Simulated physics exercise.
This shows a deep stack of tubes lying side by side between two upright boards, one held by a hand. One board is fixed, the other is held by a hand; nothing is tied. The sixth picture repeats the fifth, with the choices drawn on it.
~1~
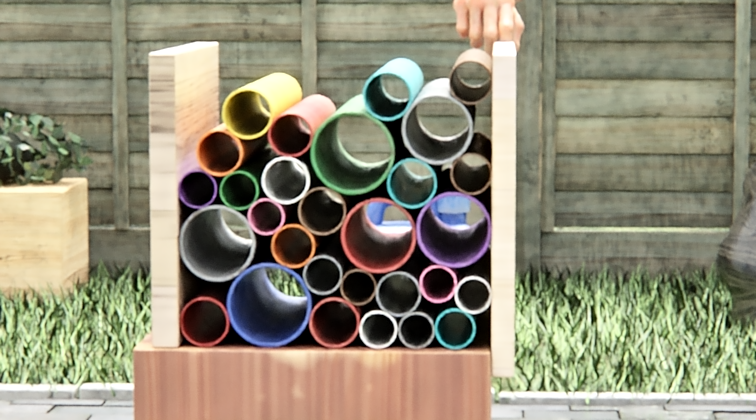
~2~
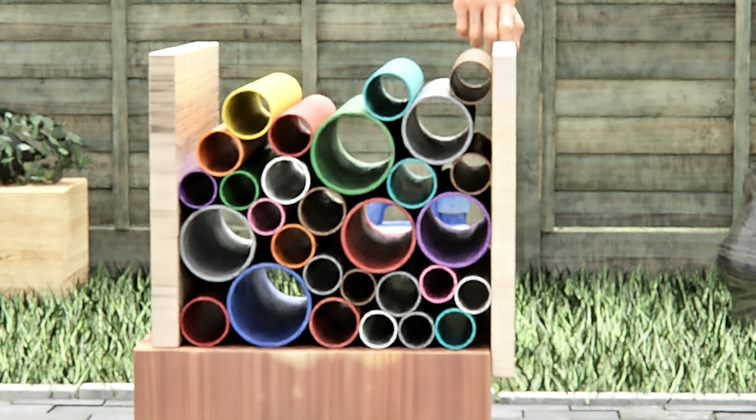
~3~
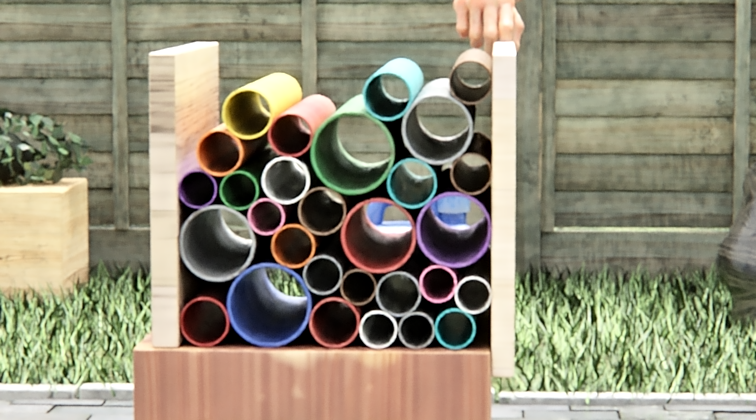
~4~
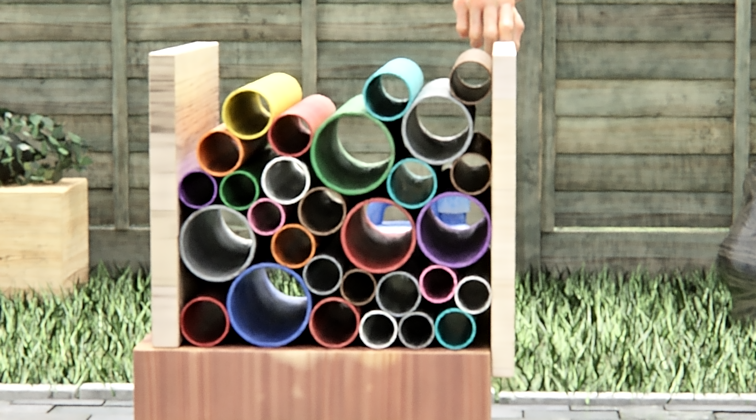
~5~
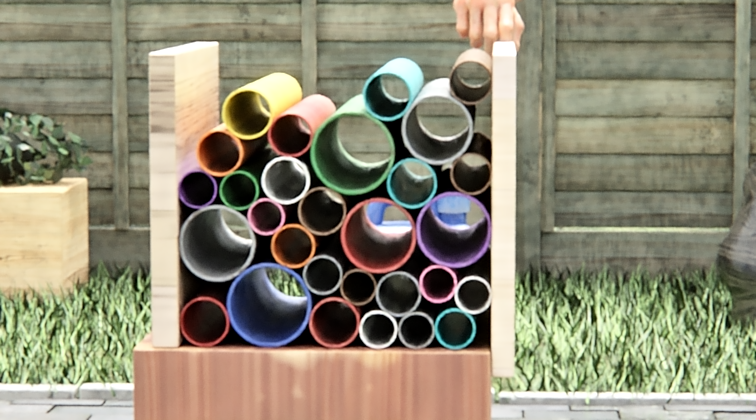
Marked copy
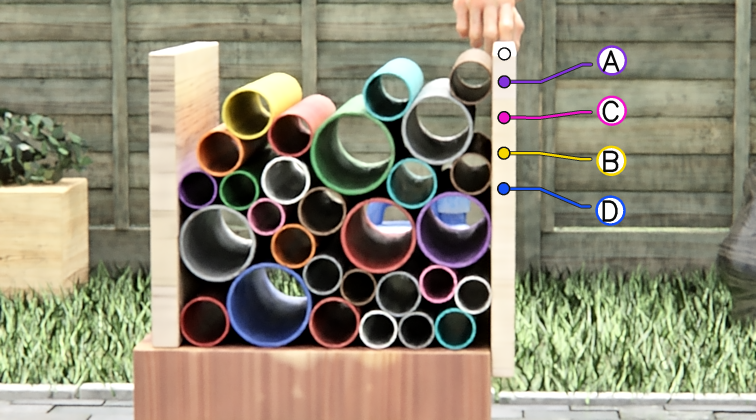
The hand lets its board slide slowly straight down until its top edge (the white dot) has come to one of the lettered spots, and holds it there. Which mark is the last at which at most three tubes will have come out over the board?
The lowest mark that will do is D.
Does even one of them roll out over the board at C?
No.
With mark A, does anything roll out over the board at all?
No, at A.
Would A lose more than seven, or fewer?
It loses fewer than seven.
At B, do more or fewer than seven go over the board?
At B, fewer than seven.
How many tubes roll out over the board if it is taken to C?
It comes to none.
On the marked copy, A at (505, 82); B at (504, 154); C at (504, 117); D at (504, 189); the white dot at (505, 54).
With D. Early on, top of the board (493, 118).
Further on, top of the board (492, 188).
At the end, top of the board (492, 188), one out over the board.
As for the rest, A none out over the board; B none out over the board; C none out over the board.
